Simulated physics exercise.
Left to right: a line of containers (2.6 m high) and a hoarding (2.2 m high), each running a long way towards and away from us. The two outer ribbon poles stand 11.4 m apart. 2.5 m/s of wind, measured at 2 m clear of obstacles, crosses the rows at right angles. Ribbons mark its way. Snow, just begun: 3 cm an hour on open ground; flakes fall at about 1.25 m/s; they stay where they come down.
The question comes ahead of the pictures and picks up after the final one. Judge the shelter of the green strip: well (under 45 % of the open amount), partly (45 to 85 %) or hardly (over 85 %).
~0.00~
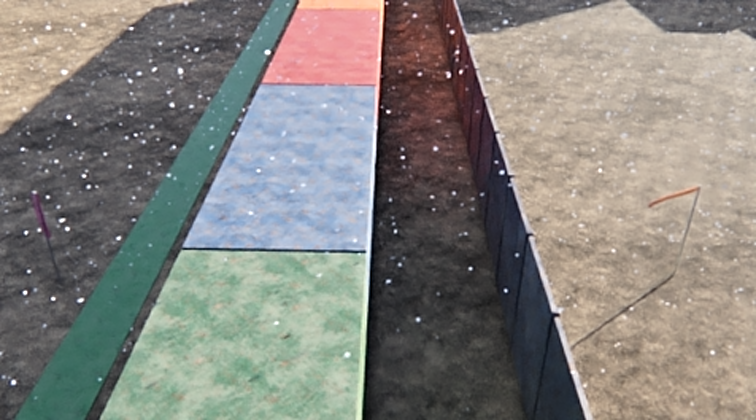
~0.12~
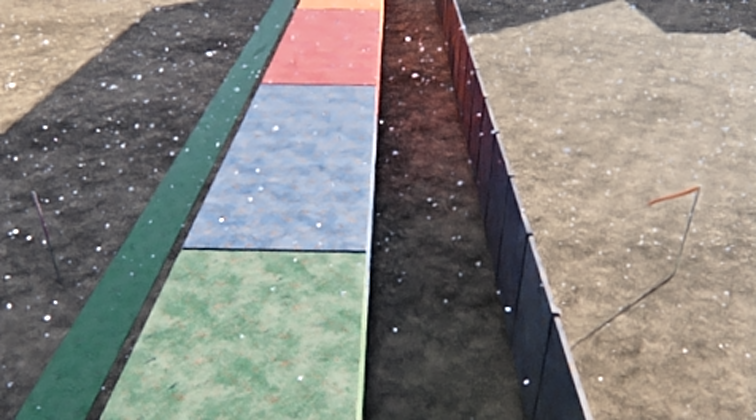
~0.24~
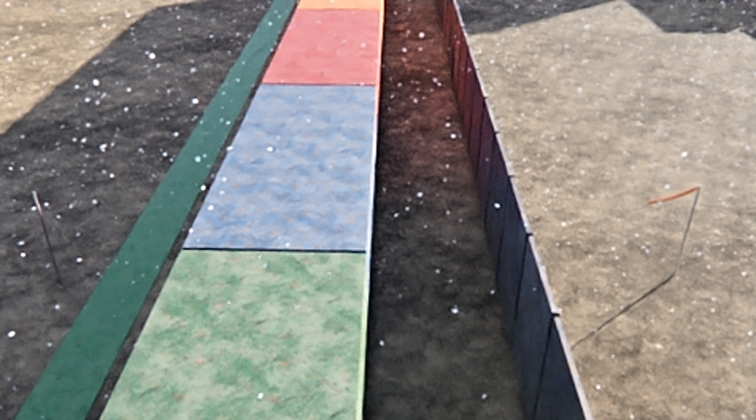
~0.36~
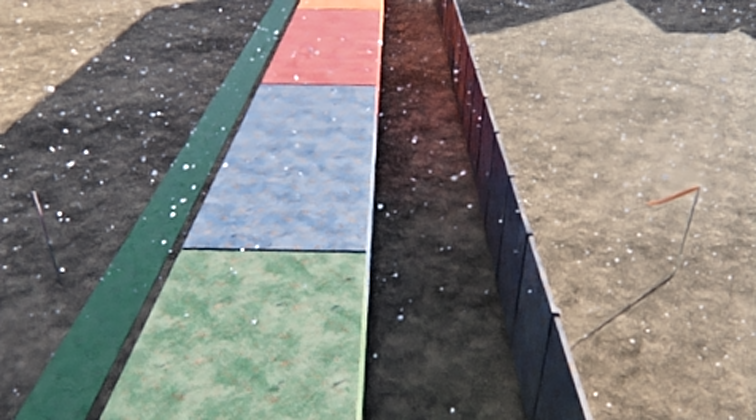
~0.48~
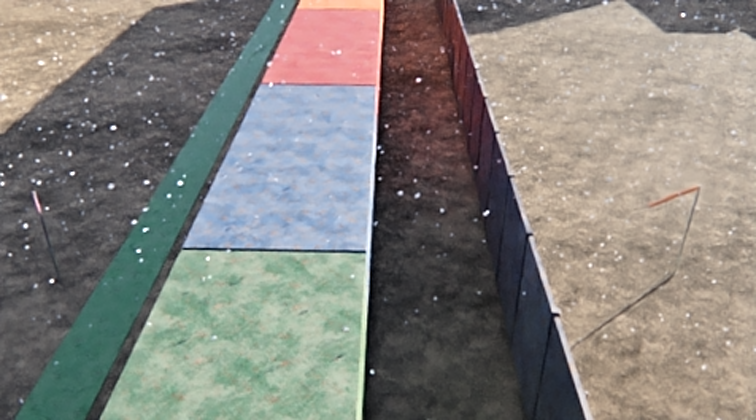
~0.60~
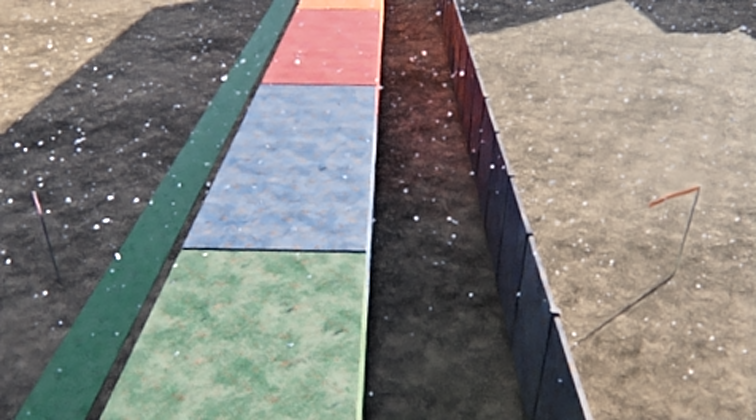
It receives over 85 % of what falls in the open.
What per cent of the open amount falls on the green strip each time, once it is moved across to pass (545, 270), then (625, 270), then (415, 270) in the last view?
About 100 %, 100 %, 70 %.
10 minutes on, 5 mm on the green strip, 5 mm in the open.
30 minutes on, 14 mm on the green strip, 15 mm in the open.
60 minutes on, 29 mm on the green strip, 30 mm in the open, so the green strip has 95 % of the open amount; the left half of it has 98 %, the right half 93 %.
